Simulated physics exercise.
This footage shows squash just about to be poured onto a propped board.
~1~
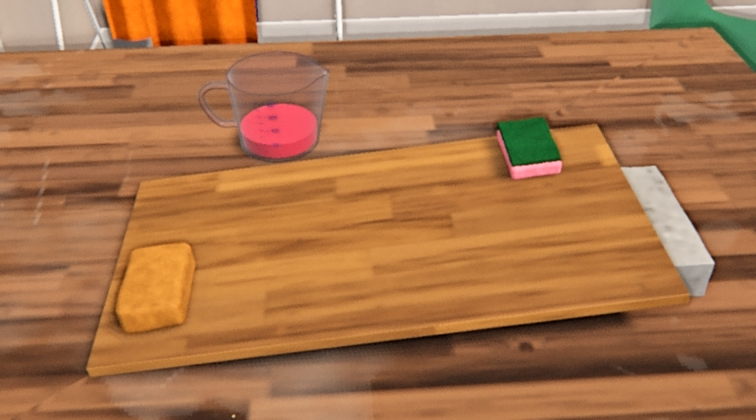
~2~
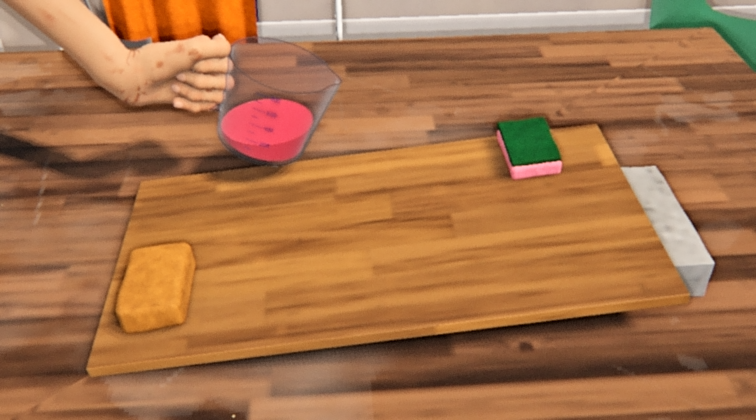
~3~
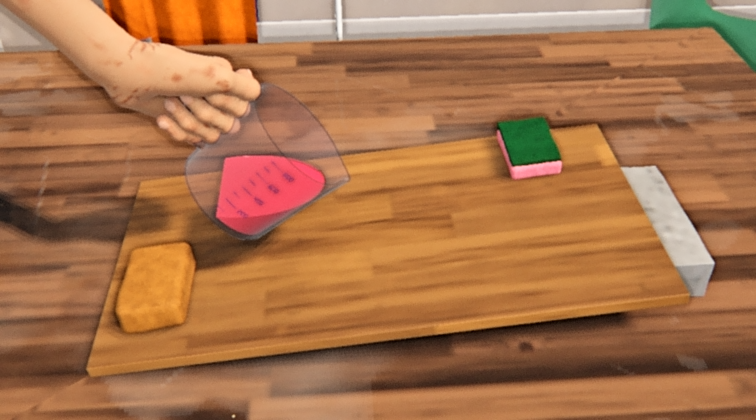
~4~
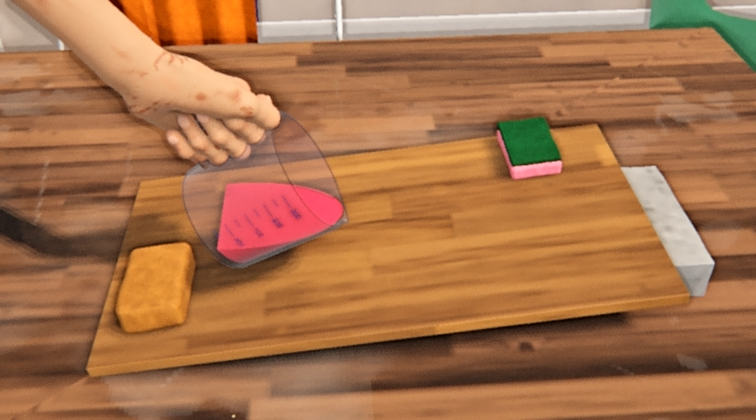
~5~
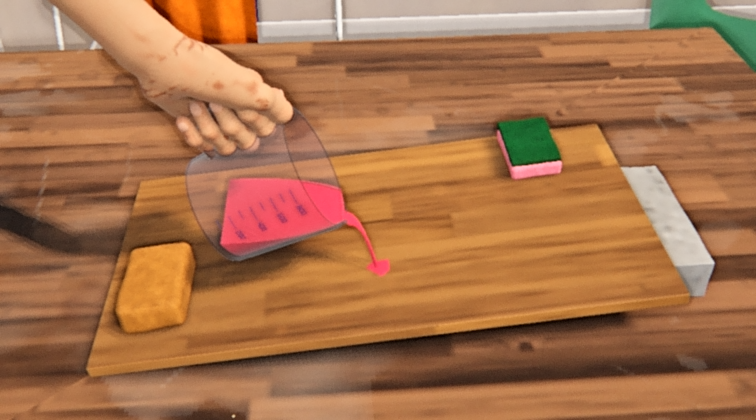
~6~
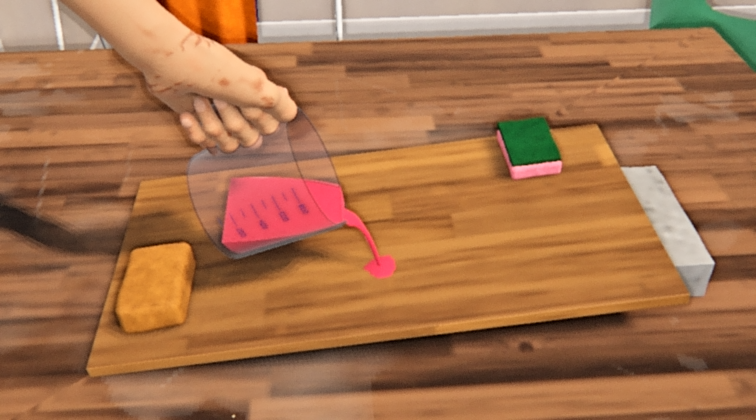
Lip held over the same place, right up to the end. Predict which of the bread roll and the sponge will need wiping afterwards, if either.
On the left the bread roll will need wiping, on the right the sponge will not need wiping.
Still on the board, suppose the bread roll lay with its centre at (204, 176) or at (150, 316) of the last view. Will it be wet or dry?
Try one - it is not hit; try two - it gets hit.
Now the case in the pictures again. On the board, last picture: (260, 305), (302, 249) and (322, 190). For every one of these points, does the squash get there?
Spot one - touched at some point; spot two - touched at some point; spot three - never touched.
A moment on, it runs down to the left; the bread roll is untouched; the sponge is untouched.
Further on, it runs down to the left and off the end; the bread roll is reached; the sponge is untouched.
When it is over, it runs down to the left and off the end; the bread roll is reached; the sponge is untouched.
